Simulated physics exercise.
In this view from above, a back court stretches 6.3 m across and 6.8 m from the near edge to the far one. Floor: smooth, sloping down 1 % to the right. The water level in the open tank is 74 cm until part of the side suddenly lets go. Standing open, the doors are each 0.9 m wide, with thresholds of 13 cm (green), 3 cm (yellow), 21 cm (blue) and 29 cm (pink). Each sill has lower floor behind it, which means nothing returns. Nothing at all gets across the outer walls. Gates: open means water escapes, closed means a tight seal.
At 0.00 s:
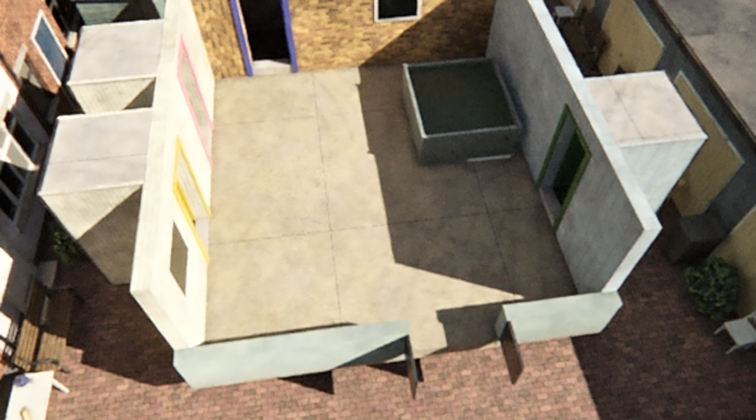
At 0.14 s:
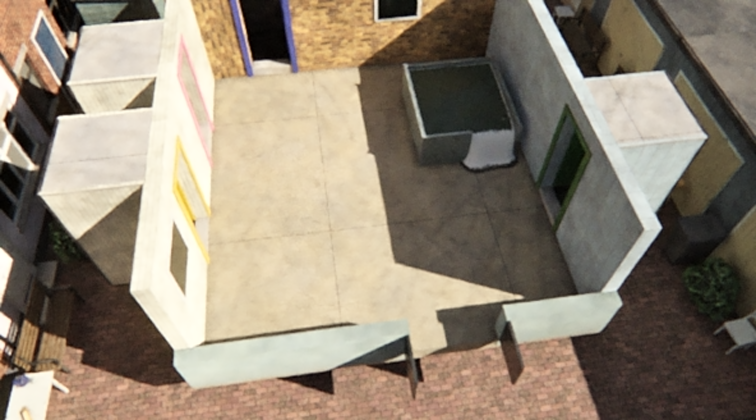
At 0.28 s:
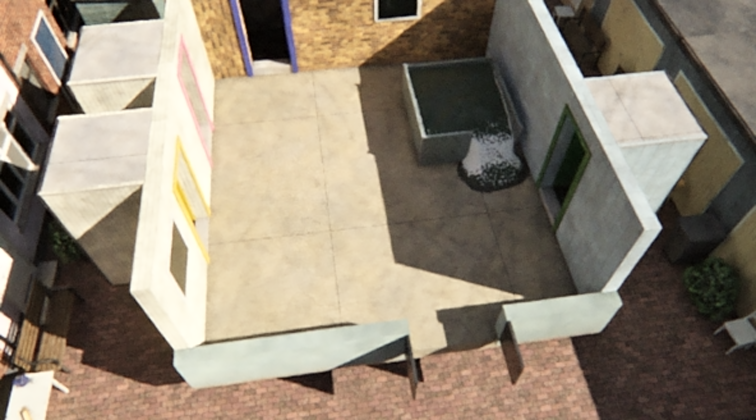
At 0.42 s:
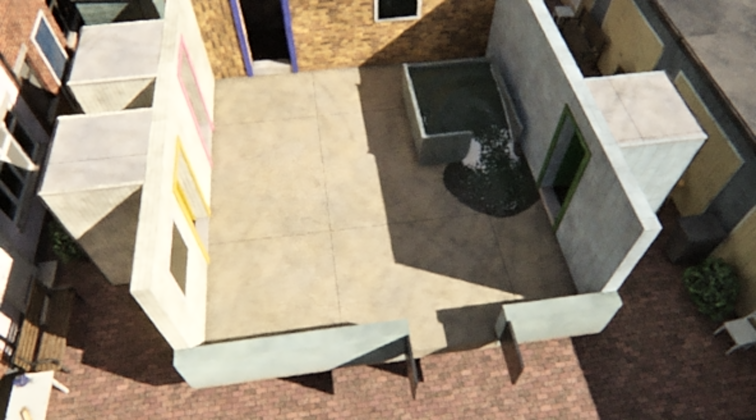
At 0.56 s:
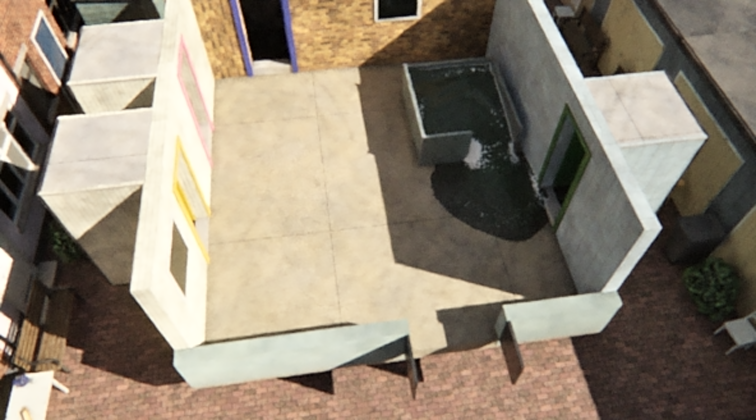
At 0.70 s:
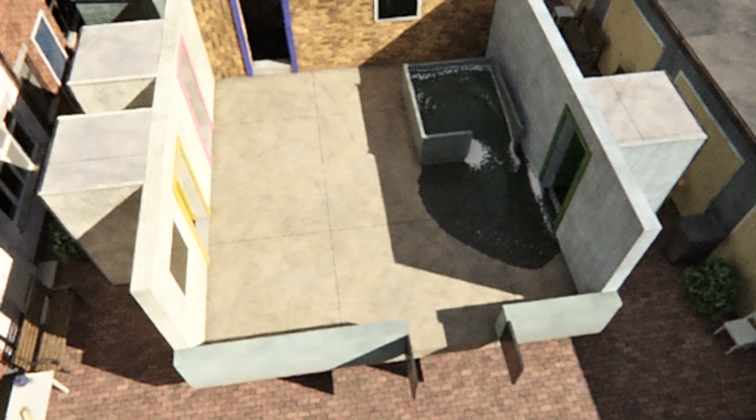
To begin with, dark water sits still in an open tank against the right wall of a walled court seen from above. Then water pours from a gap in the tank's near side, splashing white, and a dark pool spreads across the floor toward the viewer, past the green-framed doorway.
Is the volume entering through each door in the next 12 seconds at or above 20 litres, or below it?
Green door: At or above, yellow door: At or above, blue door: Below, pink door: Below.
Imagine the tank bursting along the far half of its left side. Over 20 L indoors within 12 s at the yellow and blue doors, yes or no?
Yellow goes beyond, blue stays inside, judged against that limit.
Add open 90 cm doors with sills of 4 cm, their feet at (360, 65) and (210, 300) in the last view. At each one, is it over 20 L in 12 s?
Taking them in order, the first is fine and the second too much.
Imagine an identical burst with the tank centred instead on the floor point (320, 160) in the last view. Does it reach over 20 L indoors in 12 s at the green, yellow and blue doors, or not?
Against the limit, the green door stays within it, the yellow door stays within it and the blue door stays within it.
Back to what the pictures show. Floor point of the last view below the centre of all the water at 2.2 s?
Balance point at about (478, 175).
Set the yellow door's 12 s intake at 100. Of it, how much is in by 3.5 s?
Fraction in by then: Around 0 per cent.
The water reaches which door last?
It would be the blue one.
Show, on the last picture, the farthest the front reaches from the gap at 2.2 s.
(395, 338).
After 1.4 s water covers 20 % of the floor and is deepest (49 cm) near (585, 313); green door 22 cm at the sill, 10 L in, yellow door not reached, blue door not reached, pink door not reached.
After 2.2 s water covers 25 % of the floor and is deepest (44 cm) near (574, 315); green door 19 cm at the sill, 32 L in, yellow door not reached, blue door not reached, pink door not reached.
After 3.5 s water covers 35 % of the floor and is deepest (28 cm) near (540, 309); green door 15 cm at the sill, 44 L in, yellow door not reached, blue door not reached, pink door not reached.
After 7.0 s water covers 65 % of the floor and is deepest (14 cm) near (567, 267); green door 12 cm at the sill, 48 L in, yellow door 7 cm at the sill, 20 L in, blue door not reached, pink door 4 cm at the sill, 0 L in.
After 12.0 s water covers 95 % of the floor and is deepest (8 cm) near (379, 100); green door 7 cm at the sill, 49 L in, yellow door 4 cm at the sill, 38 L in, blue door 6 cm at the sill, 0 L in, pink door 2 cm at the sill, 0 L in.
